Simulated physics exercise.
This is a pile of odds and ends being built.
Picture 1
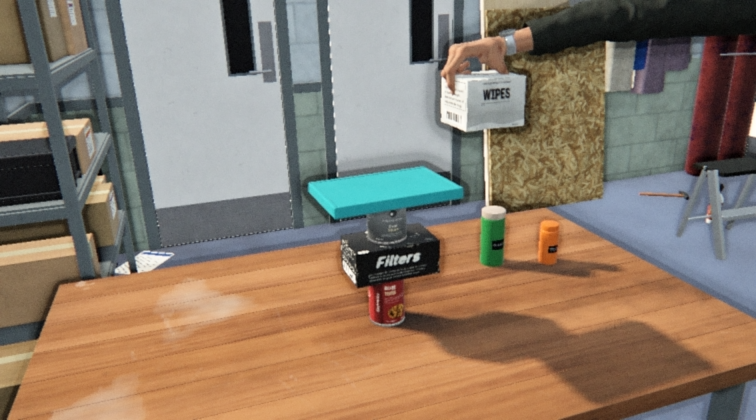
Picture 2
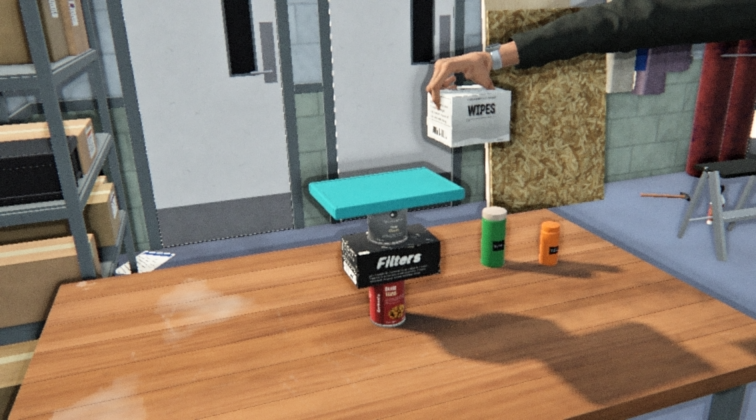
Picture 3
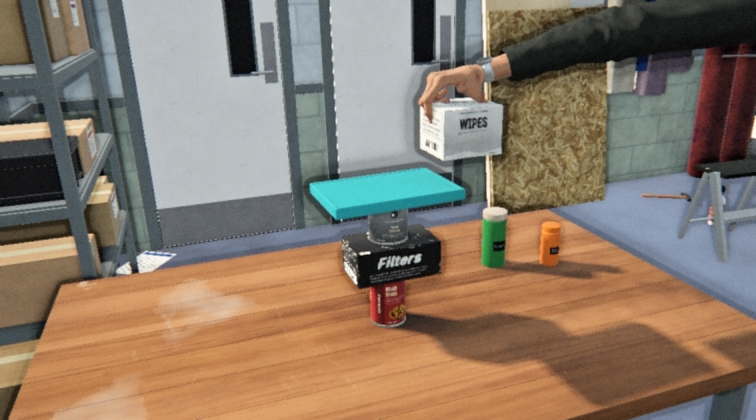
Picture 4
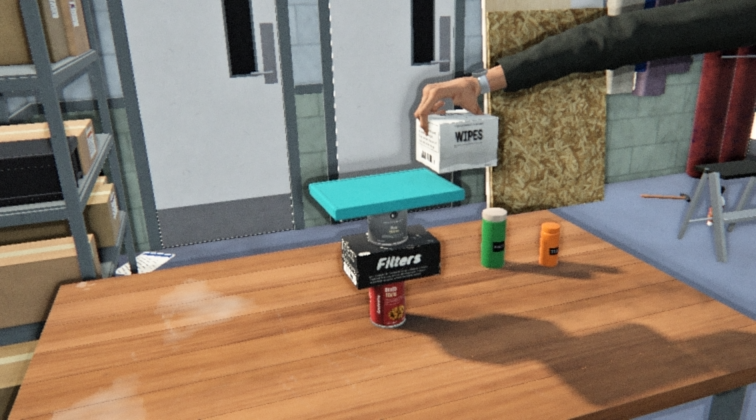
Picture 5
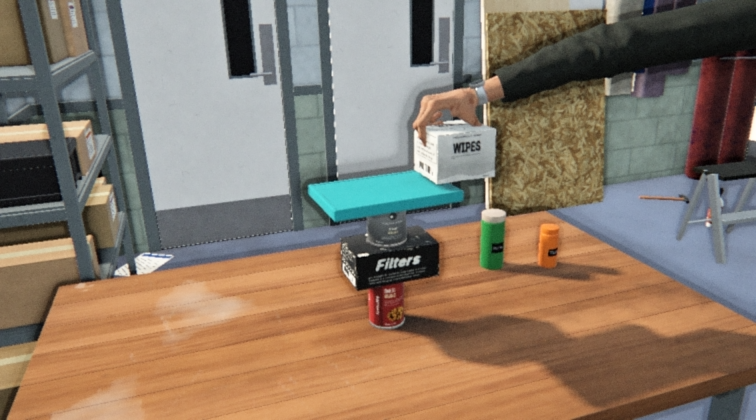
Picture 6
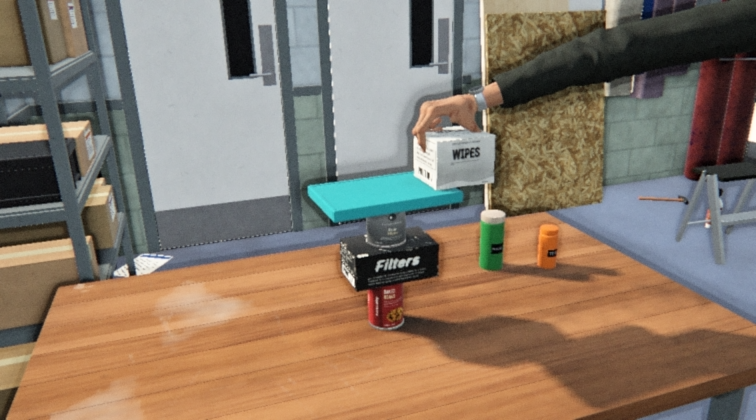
In a storage room or workshop with grey doors and loaded shelves, a fixed view looks slightly down on a wooden table. A red tin, a black box marked Filters, a grey cylindrical object and a turquoise tray form a stack, with green and orange jars to the right. From the right, a dark-sleeved arm lowers a white Wipes box leftward to the tray's right end, still gripping it.
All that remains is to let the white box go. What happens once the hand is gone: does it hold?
In the end the pile loses its balance.
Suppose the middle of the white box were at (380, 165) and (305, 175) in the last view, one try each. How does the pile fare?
First, it holds; second, it gives way.
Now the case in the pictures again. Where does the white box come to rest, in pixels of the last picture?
Near (525, 276).
Then, 0.30 s past the last view, white box now fallen.
Then, 0.40 s past the last view, things are still on the move.
Then, 0.60 s past the last view, as before.
Finally, fallen, white box; the other 6 still in place. Final places as the last picture's camera would see them, white box near (525, 276). The pile comes apart.
